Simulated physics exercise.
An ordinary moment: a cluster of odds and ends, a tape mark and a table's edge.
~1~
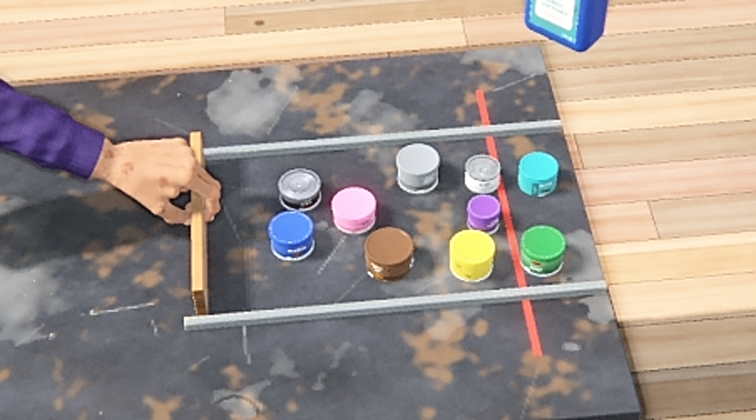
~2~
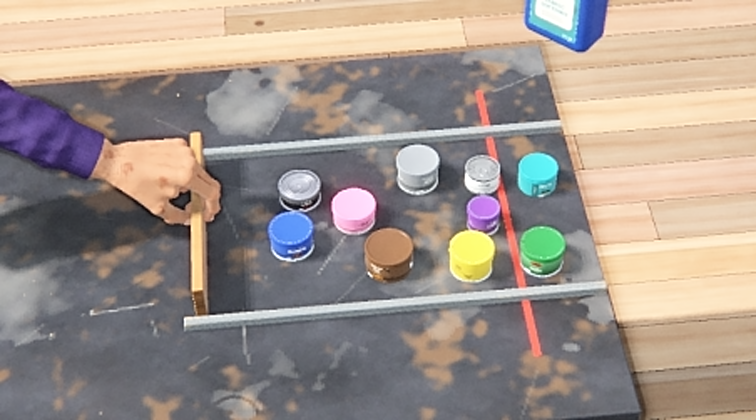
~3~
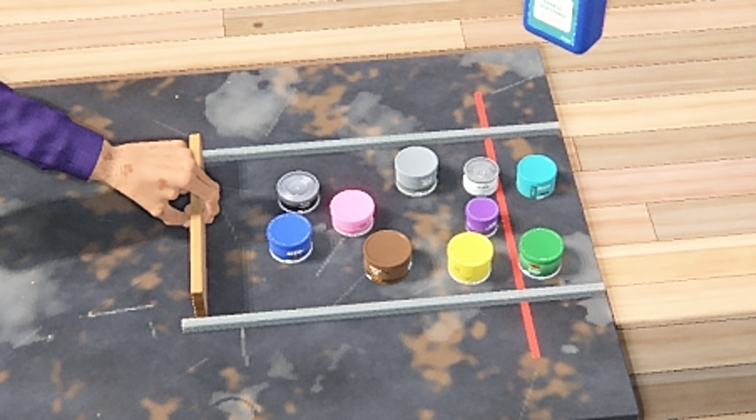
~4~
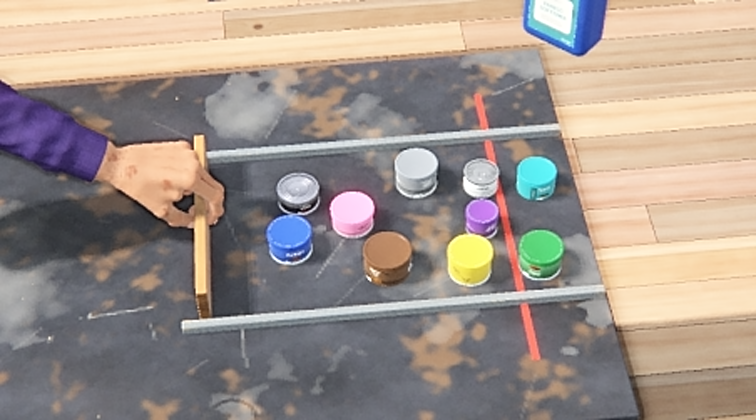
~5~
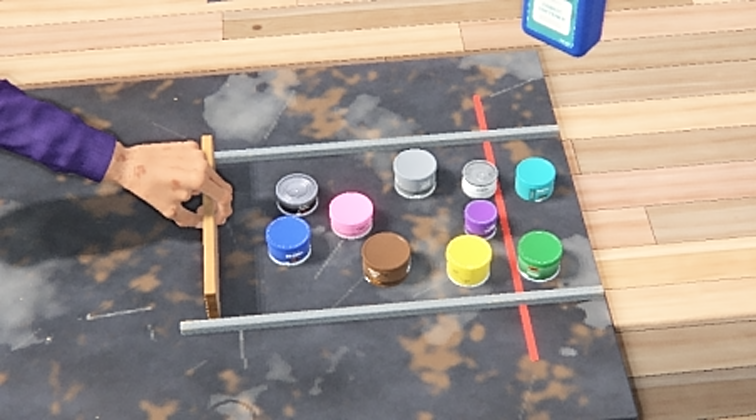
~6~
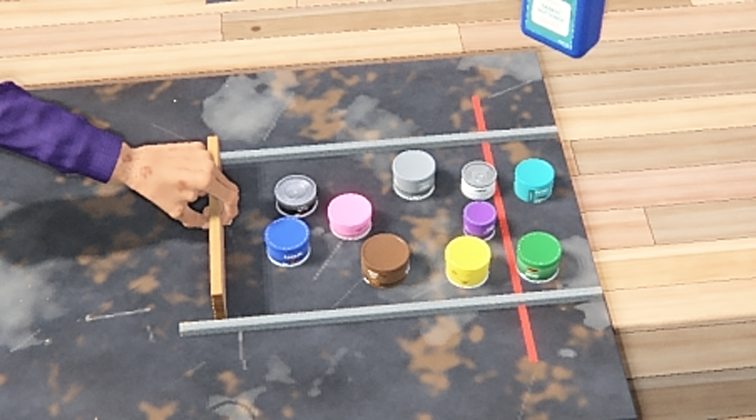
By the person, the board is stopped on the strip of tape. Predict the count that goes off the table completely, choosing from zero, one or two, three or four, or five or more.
Honestly, the push sends one or two of them over the end.
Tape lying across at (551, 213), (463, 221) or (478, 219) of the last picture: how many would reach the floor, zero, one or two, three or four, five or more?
First more than four, next zero, finally 1 or 2.
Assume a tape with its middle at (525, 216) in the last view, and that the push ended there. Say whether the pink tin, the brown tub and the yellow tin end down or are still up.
In order, the pink tin keeps its spot, then the brown tub keeps its spot, then the yellow tin goes off the edge.
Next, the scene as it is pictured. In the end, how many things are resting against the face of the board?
4 in contact.
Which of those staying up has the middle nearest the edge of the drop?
The yellow tin.
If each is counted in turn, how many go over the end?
2.
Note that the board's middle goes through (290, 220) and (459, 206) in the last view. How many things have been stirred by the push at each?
At the first spot 2, then 10.
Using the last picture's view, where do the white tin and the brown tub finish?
About (544, 178), and the other about (538, 261).
A little later, none off yet; turquoise tub at rest near (534, 181); green pot at rest near (538, 258); white tin at rest near (479, 181).
Next, none off yet; turquoise tub at rest near (537, 181); green pot shifted about its own width near (575, 254); white tin shifted about its own width near (501, 183).
When it is over, the number that fall off is one or two; down, green pot and turquoise tub.
